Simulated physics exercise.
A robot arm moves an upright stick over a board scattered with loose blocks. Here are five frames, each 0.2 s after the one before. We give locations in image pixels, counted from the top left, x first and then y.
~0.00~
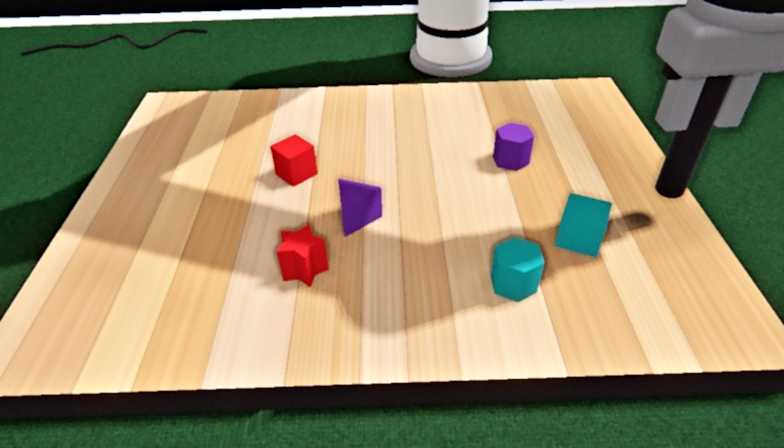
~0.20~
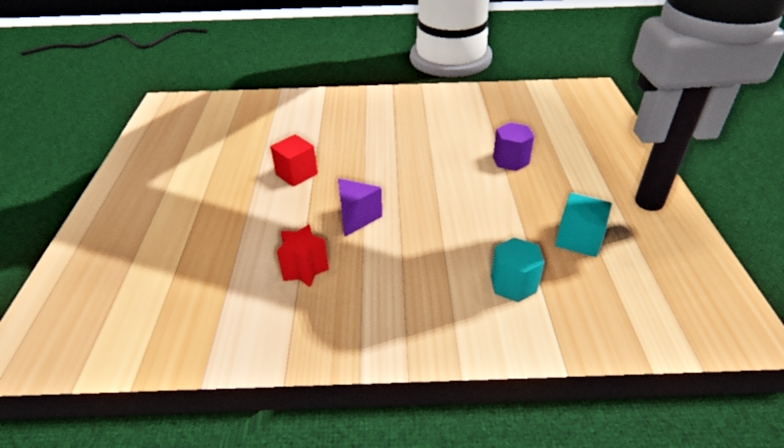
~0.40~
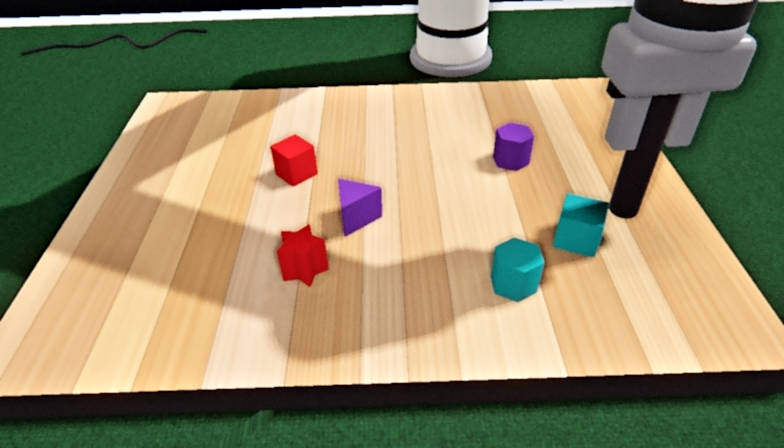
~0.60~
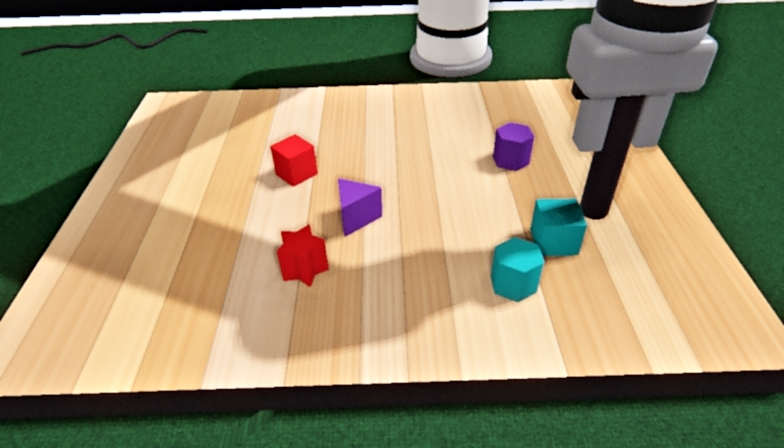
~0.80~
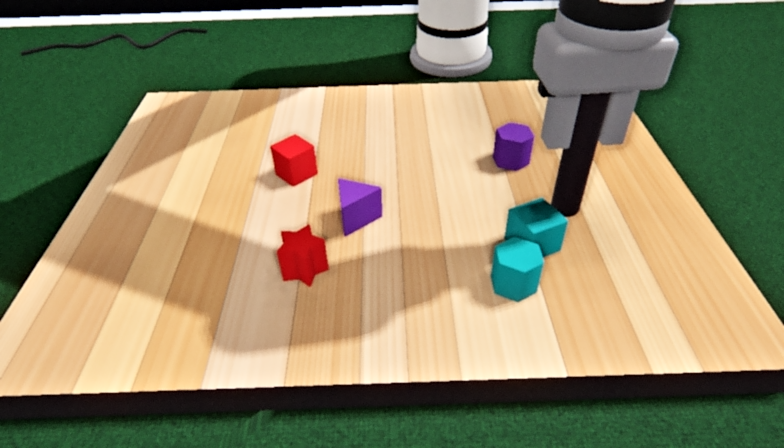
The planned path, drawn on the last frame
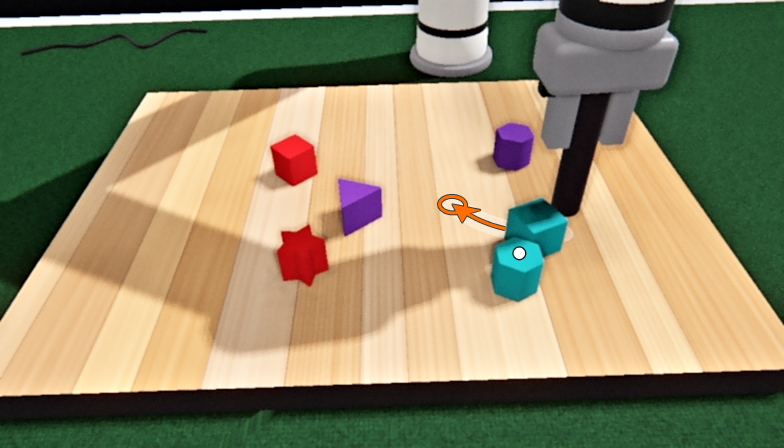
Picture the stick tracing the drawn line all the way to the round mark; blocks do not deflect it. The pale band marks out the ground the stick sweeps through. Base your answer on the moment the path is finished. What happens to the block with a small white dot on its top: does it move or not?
The push misses it.
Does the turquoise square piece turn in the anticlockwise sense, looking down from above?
That would be a yes.
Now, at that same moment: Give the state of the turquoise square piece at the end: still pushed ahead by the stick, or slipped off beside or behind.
Slid off.
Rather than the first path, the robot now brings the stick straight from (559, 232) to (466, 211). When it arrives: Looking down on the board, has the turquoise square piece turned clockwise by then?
No, it doesn't check out.
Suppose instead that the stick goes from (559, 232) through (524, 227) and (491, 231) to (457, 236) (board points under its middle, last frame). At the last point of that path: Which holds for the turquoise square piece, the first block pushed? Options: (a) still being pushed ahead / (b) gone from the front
I'll go with b - gone from the front.
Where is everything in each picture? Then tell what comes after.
In the first frame, tip of the stick at (668, 192), middles of tops, turquoise hexagon at (519, 253), turquoise square piece at (588, 209).
In the second frame, stick at (649, 204), nothing pushed.
In the third frame, stick at (623, 211), turquoise square piece at (585, 209).
In the fourth frame, stick at (593, 213), turquoise square piece at (561, 211).
In the fifth frame, stick at (564, 210), turquoise hexagon at (519, 253), turquoise square piece at (538, 214).
The line goes from (559, 232) by way of (519, 231) and (482, 221) to (453, 205); the dot is on the turquoise hexagon.
On the path given first. One third of the way, stick at (523, 209); turquoise square piece at (508, 221), turned 45° anticlockwise.
Two thirds of the way, stick at (484, 199); turquoise square piece at (503, 221), turned 55° anticlockwise.
At the end, stick at (454, 183); turquoise hexagon unmoved; turquoise square piece at (503, 221), turned 55° anticlockwise.
